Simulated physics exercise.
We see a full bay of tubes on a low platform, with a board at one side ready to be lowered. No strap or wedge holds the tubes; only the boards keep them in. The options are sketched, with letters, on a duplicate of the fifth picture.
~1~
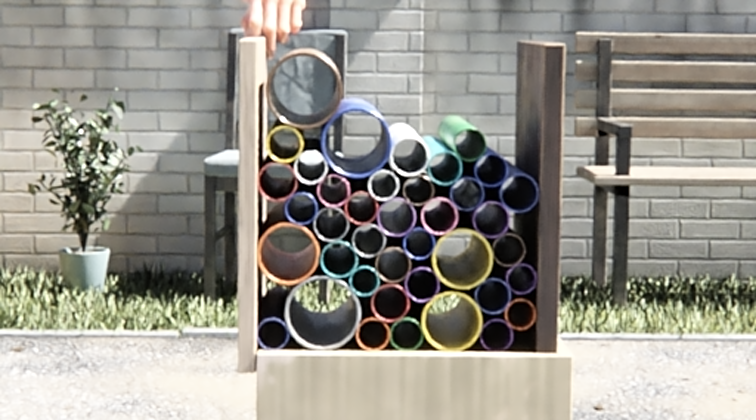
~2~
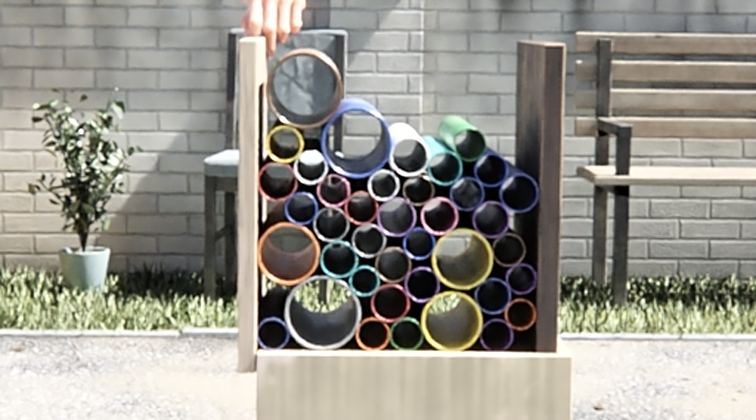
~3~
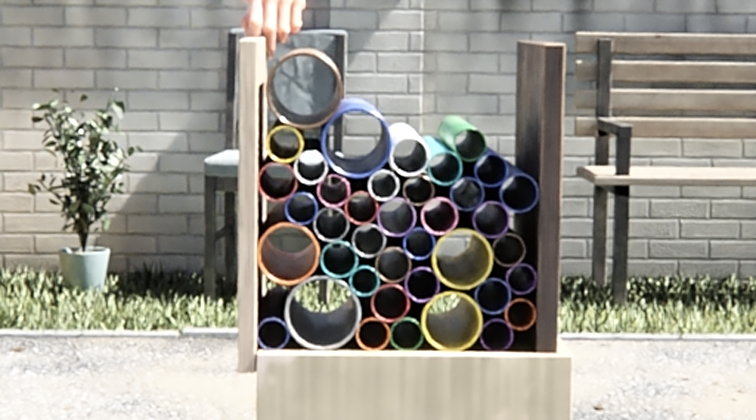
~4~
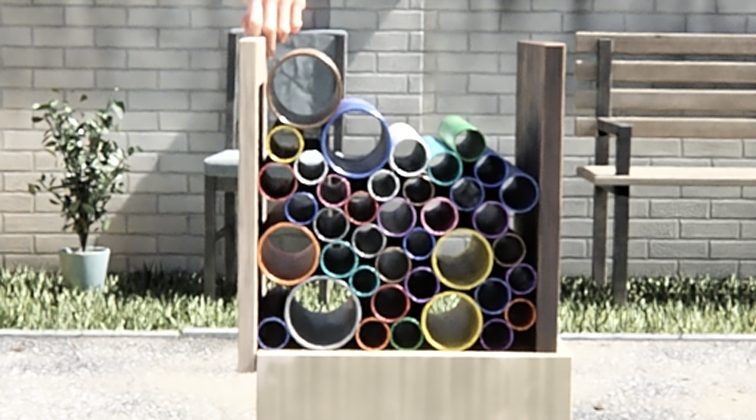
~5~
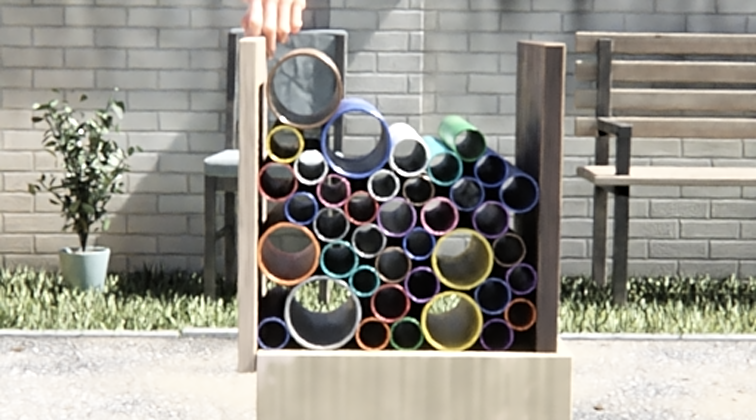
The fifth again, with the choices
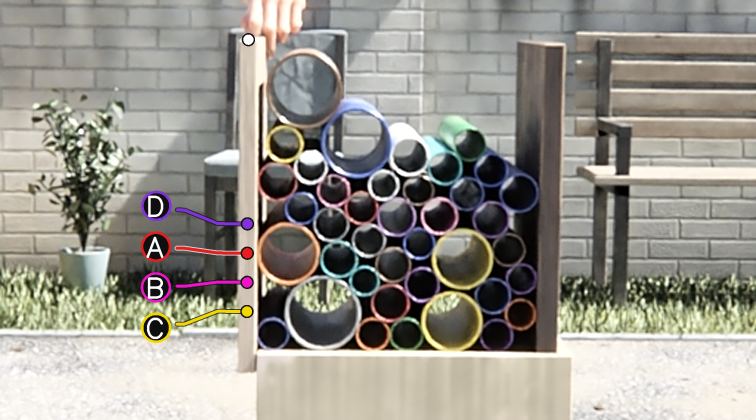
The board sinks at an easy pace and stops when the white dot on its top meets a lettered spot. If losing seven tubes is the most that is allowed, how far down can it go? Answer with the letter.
At most to B.
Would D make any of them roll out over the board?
Yes, at D.
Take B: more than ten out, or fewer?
Fewer than ten.
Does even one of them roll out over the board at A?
Yes.
On the marked copy, A at (248, 253); B at (247, 282); C at (247, 311); D at (248, 224); the white dot at (249, 39).
With B. Early on, top of the board (257, 142).
Further on, top of the board (257, 253).
At the end, top of the board (257, 281), seven out over the board.
As for the rest, A five out over the board; C more than seven out over the board; D two out over the board.
